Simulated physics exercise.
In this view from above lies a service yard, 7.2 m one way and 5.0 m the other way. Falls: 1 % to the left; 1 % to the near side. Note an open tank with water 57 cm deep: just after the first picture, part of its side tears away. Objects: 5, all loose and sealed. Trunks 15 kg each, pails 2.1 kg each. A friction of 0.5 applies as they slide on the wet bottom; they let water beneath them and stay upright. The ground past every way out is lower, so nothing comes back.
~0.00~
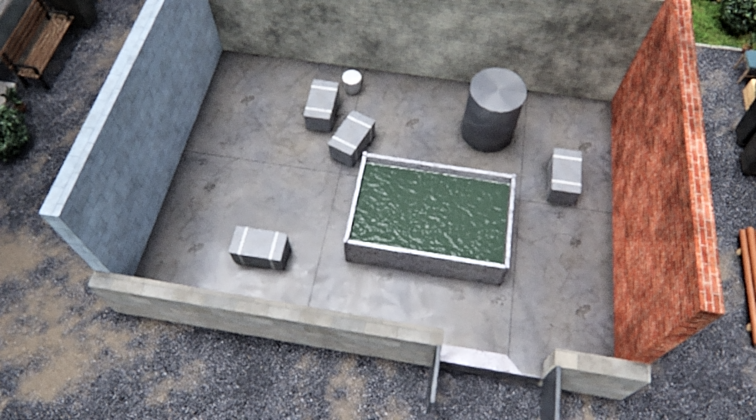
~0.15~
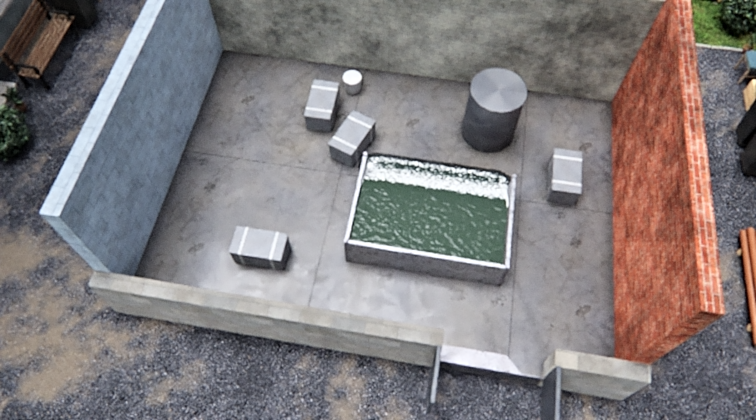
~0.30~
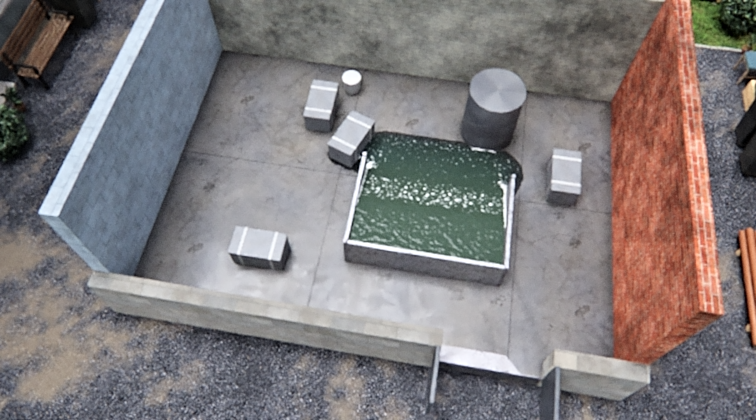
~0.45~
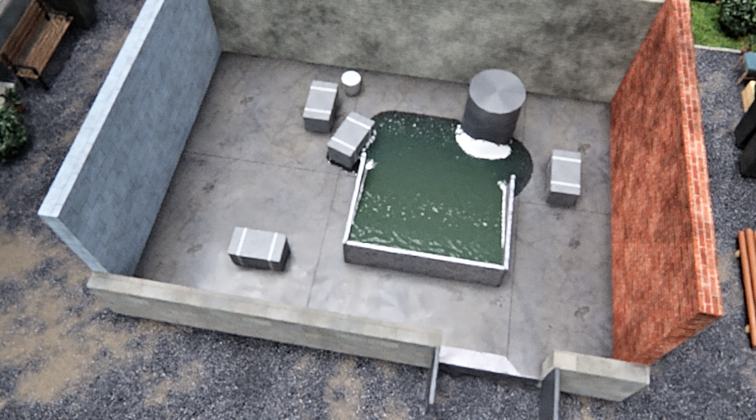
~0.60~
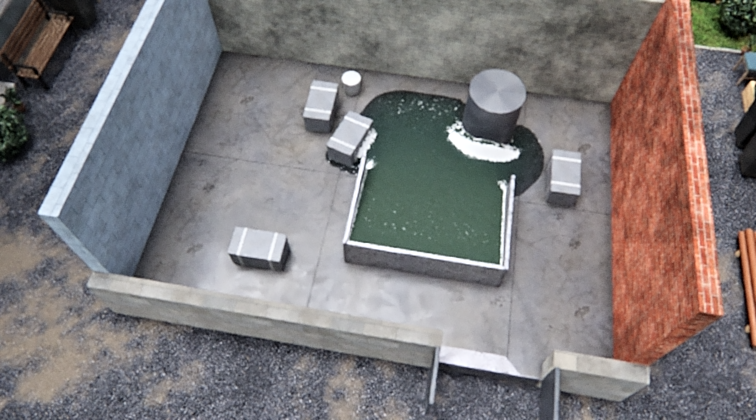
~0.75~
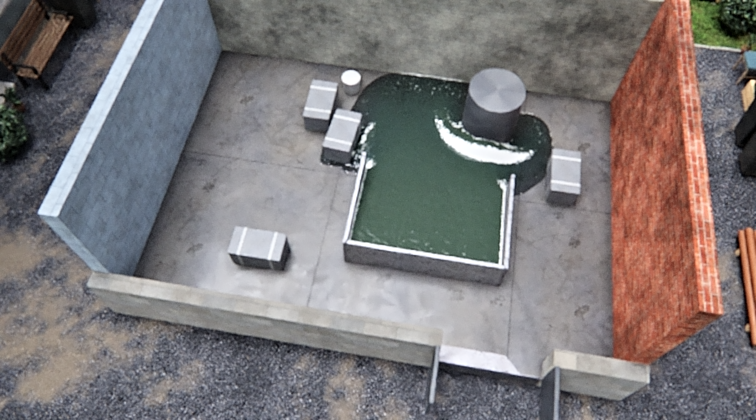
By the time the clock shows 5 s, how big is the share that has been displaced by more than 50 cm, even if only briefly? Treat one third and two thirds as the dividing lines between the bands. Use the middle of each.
I expect two thirds or more of them.
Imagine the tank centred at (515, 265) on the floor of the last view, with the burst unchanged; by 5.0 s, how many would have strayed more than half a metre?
So the tally would be 4.
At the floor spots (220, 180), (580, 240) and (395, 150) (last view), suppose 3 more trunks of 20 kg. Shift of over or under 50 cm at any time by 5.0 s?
Taking them one by one: It goes beyond, then it goes beyond, then it goes beyond.
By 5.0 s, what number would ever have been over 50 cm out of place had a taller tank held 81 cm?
The answer would then be 5.
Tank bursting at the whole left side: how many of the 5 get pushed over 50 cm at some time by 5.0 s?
Result: 2 of them.
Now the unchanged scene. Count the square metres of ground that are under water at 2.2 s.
My estimate is roughly 17 m2.
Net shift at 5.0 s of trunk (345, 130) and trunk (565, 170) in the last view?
First: 150 cm. Second: 250 cm.
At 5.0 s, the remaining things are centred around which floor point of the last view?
I'd put it close to (295, 249) in the last view.
After 1.1 s 0 of 5 are over 50 cm from their spots; 0 afloat.
After 2.2 s 3 of 5 are over 50 cm from their spots; 1 afloat.
After 3.5 s 4 of 5 are over 50 cm from their spots; 1 afloat.
After 5.0 s 4 of 5 are over 50 cm from their spots, and 4 have been at some point; 1 afloat.
